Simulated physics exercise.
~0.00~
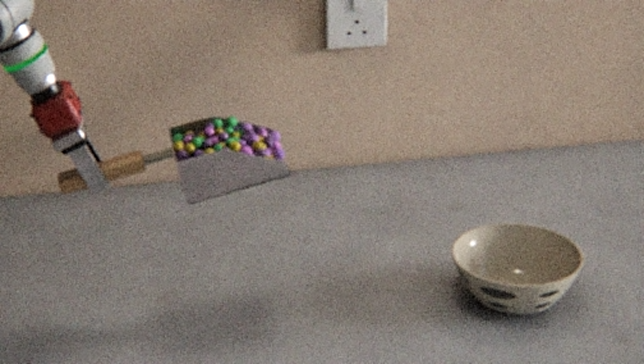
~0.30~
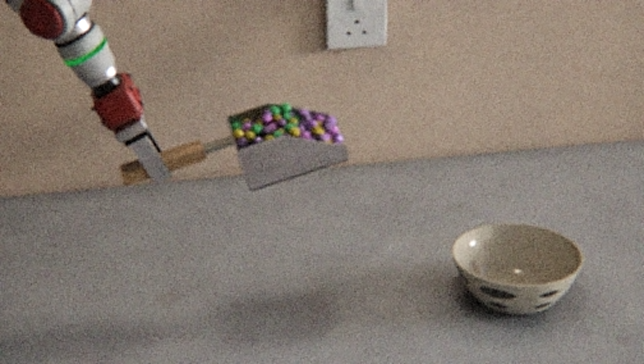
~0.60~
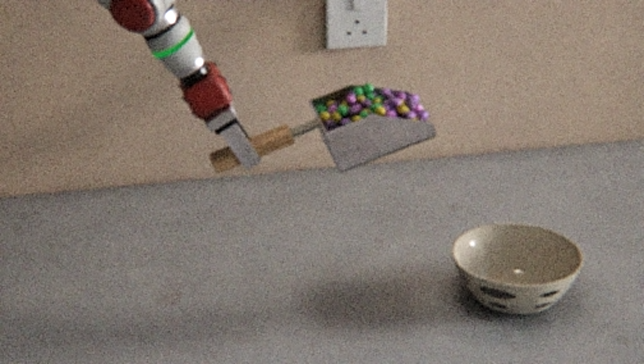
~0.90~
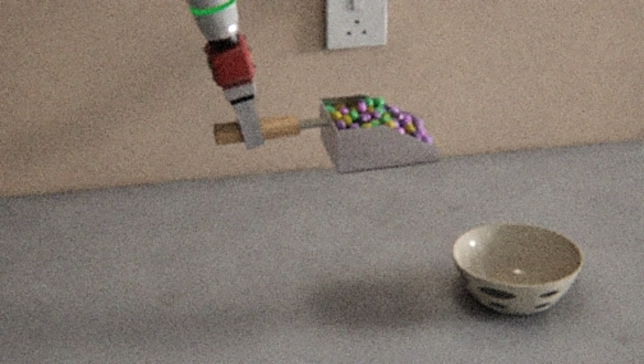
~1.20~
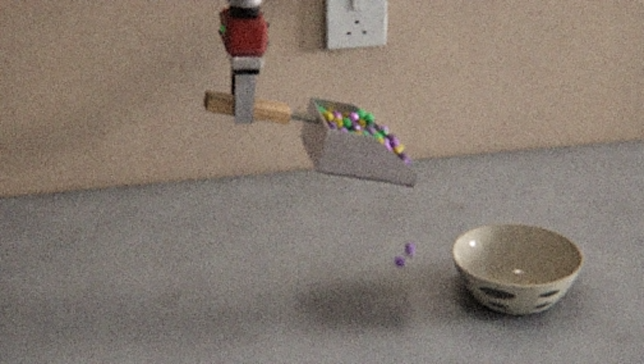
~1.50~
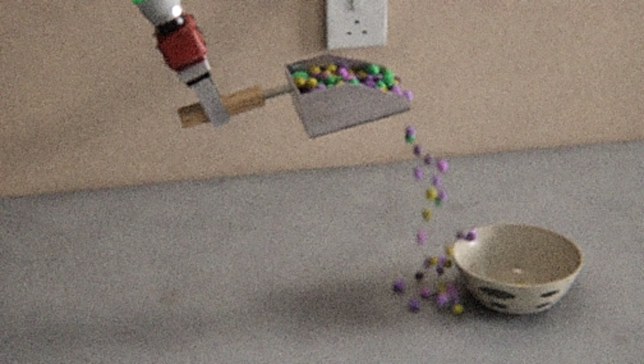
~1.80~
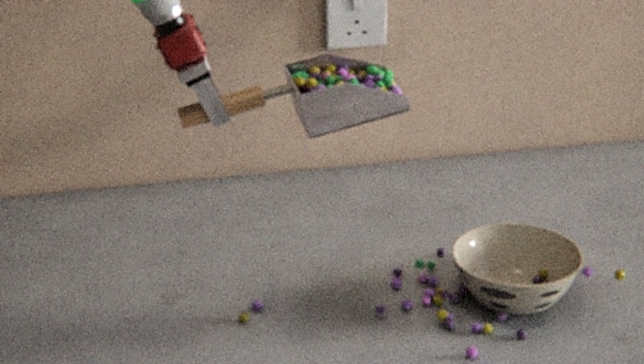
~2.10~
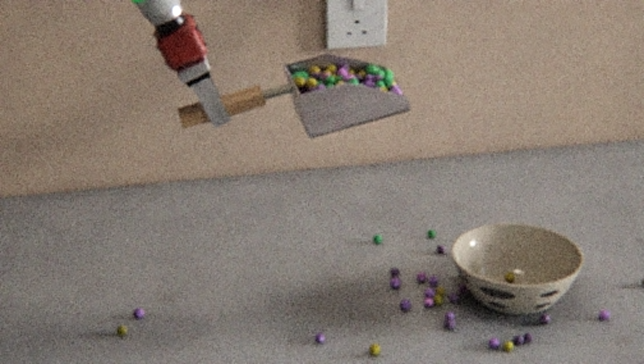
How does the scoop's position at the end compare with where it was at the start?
At the end the scoop is higher and farther to the right than at the start, closer to the bowl but still short of it.
At first, a robot arm holds a metal scoop heaped with green, purple and yellow sweets, to the left of a speckled bowl on a grey table. The arm carries the scoop right and slightly up, then stops short of the bowl and dips the front edge. Sweets begin to spill off the lip as the scoop draws back a little. It rises and tips back, while a stream of sweets falls just left of the bowl. They bounce and scatter across the table, and the scoop stays still, mostly full, with hardly any sweets in the bowl.
